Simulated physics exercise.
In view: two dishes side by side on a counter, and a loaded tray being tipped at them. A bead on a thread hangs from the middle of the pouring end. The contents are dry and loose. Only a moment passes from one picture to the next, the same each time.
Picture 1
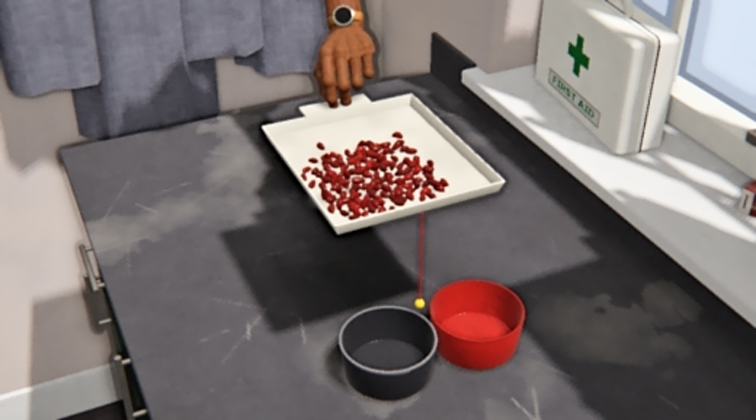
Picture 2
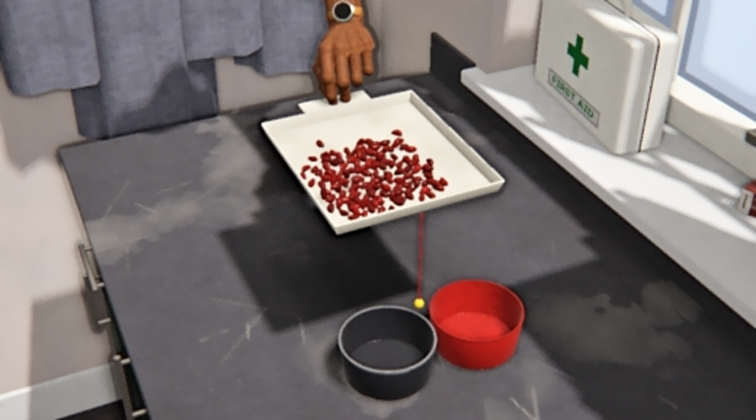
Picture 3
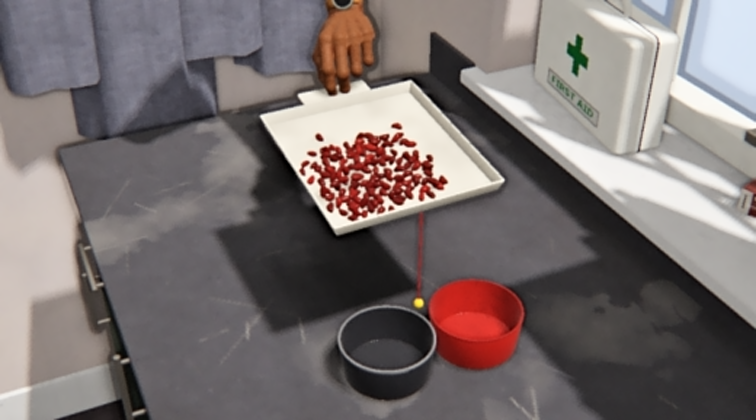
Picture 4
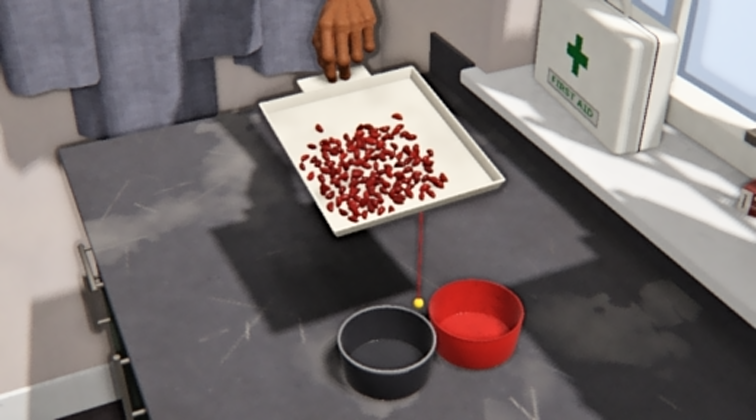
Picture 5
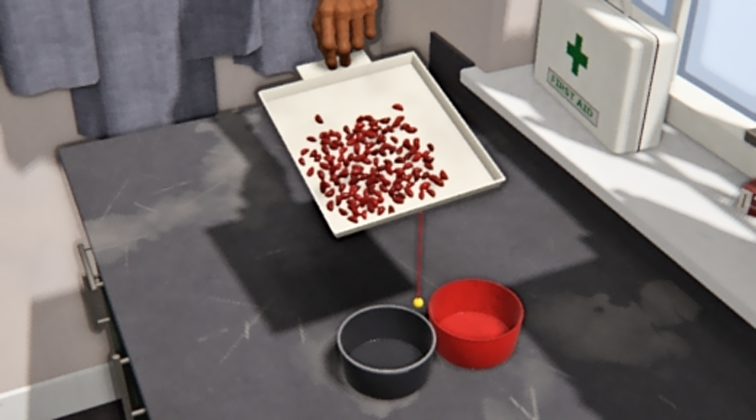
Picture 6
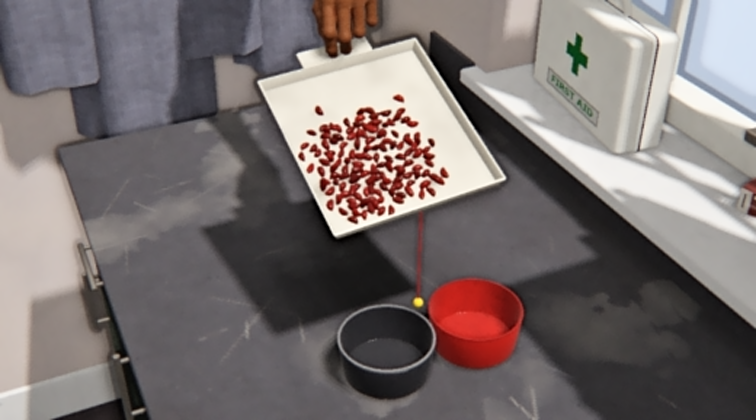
Hand raising the back of a white tray of red kidney beans above black and red dishes on a dark counter.
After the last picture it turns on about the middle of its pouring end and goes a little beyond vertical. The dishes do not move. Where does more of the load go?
The left one ends fuller.
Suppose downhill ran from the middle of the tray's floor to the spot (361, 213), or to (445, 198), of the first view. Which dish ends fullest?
First left, then the dish on the right.
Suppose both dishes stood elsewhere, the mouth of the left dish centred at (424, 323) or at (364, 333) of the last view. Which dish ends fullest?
First the left one, then the left-hand dish.
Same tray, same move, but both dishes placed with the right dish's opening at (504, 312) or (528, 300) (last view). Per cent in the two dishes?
First some 60, then 30 per cent.
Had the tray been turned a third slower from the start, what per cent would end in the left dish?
Some 60 per cent.
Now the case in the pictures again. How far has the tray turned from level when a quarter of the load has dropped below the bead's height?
Around 110° of tilt.
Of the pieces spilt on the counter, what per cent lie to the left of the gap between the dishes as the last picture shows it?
Near 70 %.
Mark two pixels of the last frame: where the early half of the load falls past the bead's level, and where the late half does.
Around (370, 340) and then (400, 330).
Shortly afterwards, tray tipped steeply; the whole lot on the tray.
Next, tray tipped right over; all but a few on the tray; a little in the left dish; a little in the air.
Some moments later, tray tipped past a quarter turn; near two thirds in the left dish; only a few in the right dish; near a quarter outside both.
In the end, tray tipped past a quarter turn; near two thirds in the left dish; only a few in the right dish; near a quarter outside both.
